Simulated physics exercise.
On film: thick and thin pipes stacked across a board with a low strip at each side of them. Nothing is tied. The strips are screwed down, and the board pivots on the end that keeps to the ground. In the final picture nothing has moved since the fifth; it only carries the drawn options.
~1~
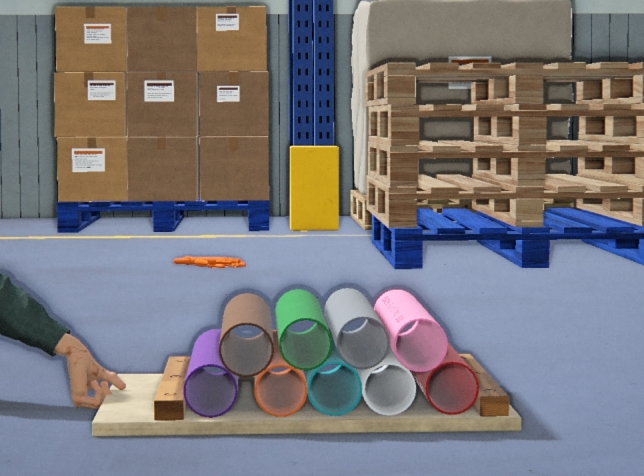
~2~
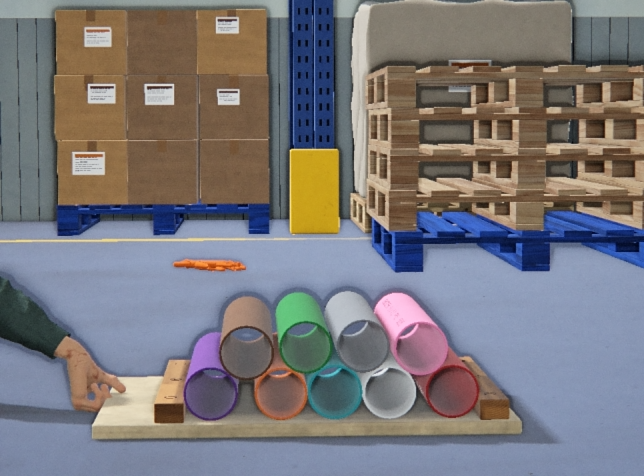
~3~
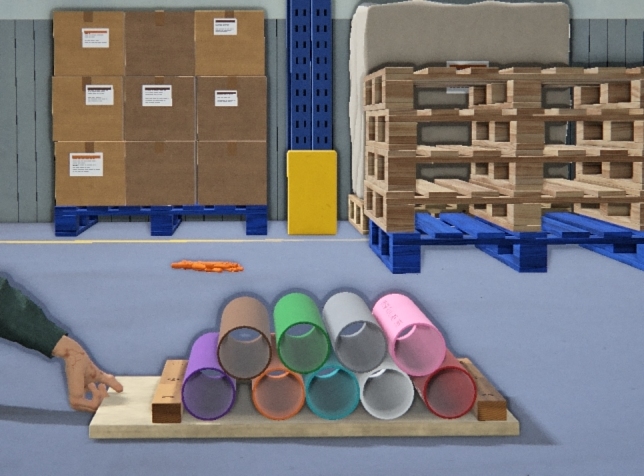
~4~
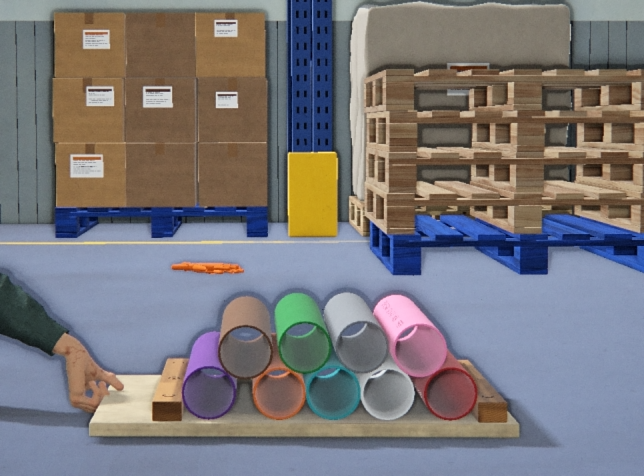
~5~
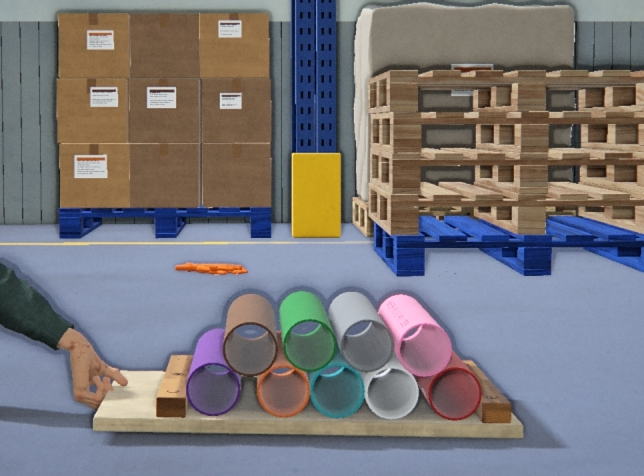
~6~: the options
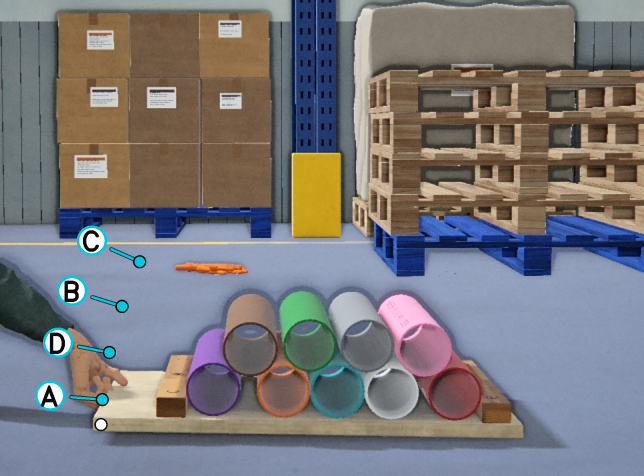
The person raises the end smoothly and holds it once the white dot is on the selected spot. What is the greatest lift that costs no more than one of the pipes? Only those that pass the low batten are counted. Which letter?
Stop at C.
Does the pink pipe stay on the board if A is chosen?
The pink pipe: Yes.
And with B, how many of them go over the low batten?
With B, none.
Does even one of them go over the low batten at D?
No.
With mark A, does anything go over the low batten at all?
At A: No.
On the marked copy, A at (102, 400); B at (122, 306); C at (140, 262); D at (110, 353); the white dot at (101, 424).
With C. Early on, board at 15°.
Further on, board at 24°.
At the end, board at 24°, none over the low batten.
As for the rest, A none over the low batten; B none over the low batten; D none over the low batten.
